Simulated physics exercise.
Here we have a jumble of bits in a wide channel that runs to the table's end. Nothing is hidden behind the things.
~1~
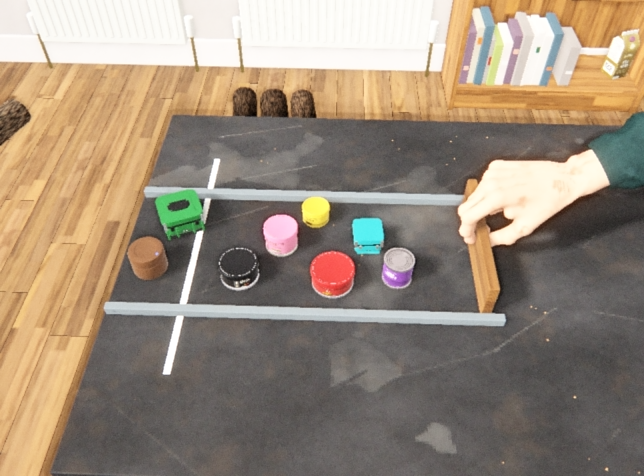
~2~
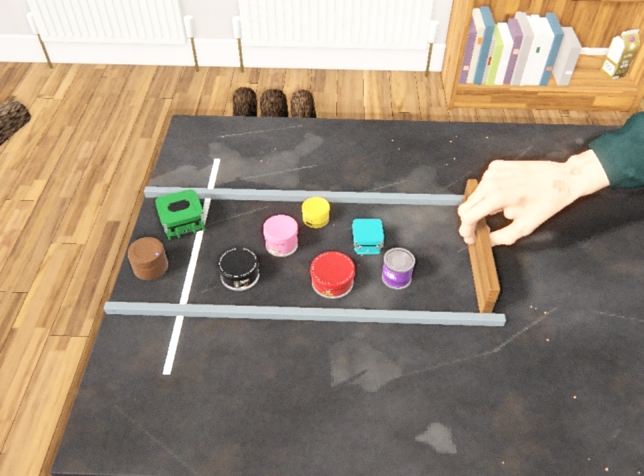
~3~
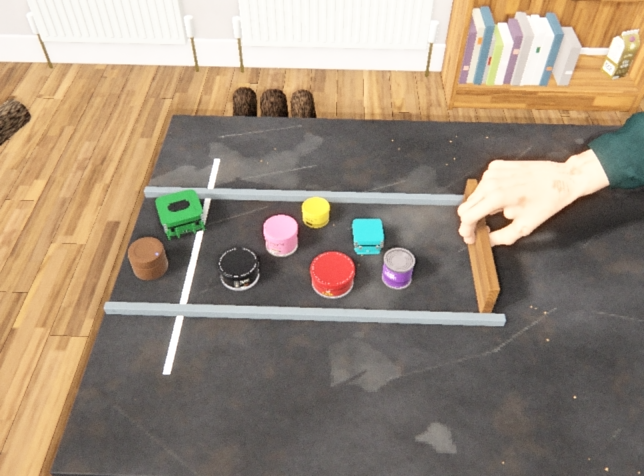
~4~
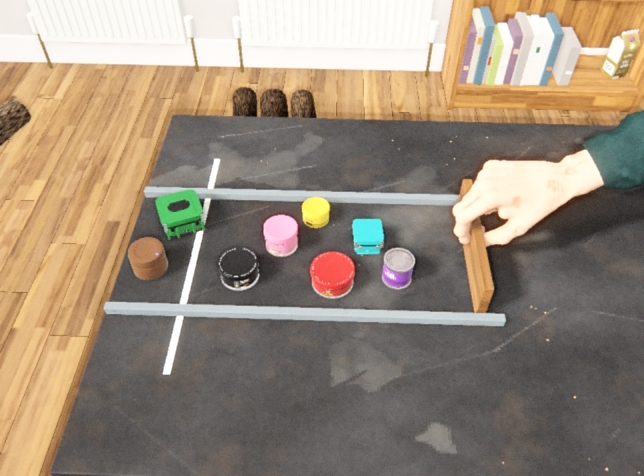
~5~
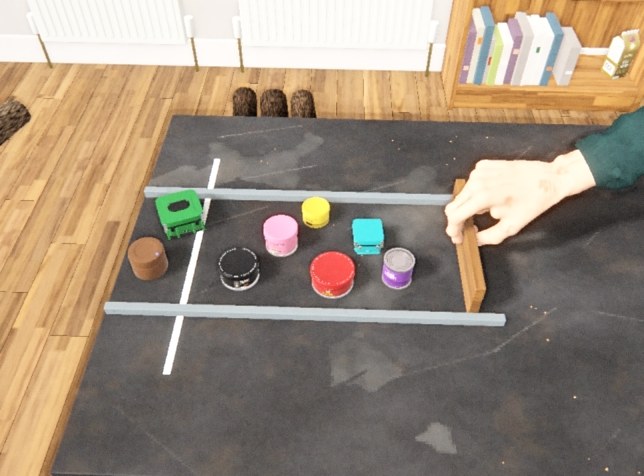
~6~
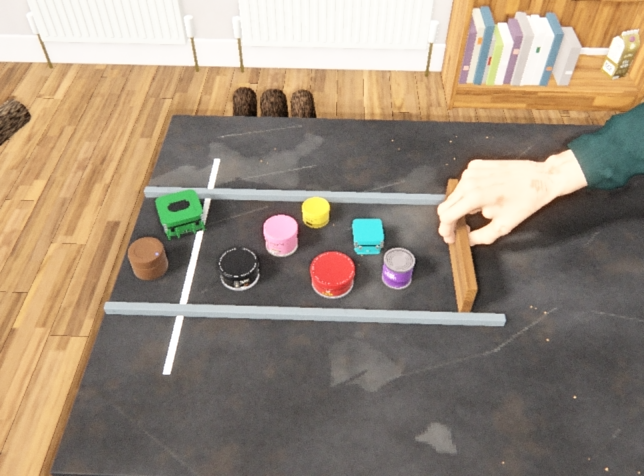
A hand held a wooden board still at the right of a channel on a dark table, then slid it slightly left, while the colourful tins and cases between the rails stayed put.
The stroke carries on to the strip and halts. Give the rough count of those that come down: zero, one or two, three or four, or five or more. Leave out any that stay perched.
The number that fall off is one or two.
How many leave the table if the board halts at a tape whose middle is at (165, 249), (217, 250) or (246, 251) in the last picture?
It would be 4, 1 and 0.
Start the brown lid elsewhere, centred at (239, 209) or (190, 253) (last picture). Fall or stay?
Place by place, it remains up; is lost.
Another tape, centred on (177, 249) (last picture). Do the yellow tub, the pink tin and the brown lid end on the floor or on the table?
The yellow tub is kept, the pink tin survives, the brown lid comes down.
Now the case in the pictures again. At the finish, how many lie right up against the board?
It touches 3.
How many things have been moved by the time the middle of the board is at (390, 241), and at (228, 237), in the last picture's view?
The counts are 1 and 8.
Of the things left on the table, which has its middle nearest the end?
The black tin.
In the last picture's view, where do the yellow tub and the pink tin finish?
The yellow tub at (191, 209), the pink tin at (153, 233).
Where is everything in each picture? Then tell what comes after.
Brown lid (148, 258); green case (181, 214); black tin (239, 269); board (479, 244); tape (196, 249), in the first picture.
Green case (181, 214); pink tin (281, 236), in the second picture.
Black tin (239, 269); purple tin (398, 269), in the third picture.
Brown lid (148, 259); red tin (333, 275), in the fourth picture.
Green case (181, 214); turquoise case (367, 237), in the fifth picture.
Brown lid (148, 259); green case (181, 214); black tin (239, 269); board (459, 243); tape (196, 249), in the sixth picture.
A little later, none off yet; brown lid at rest near (148, 259); green case at rest near (181, 214); black tin at rest near (239, 269).
When it is over, the number that fall off is one or two; down, brown lid.
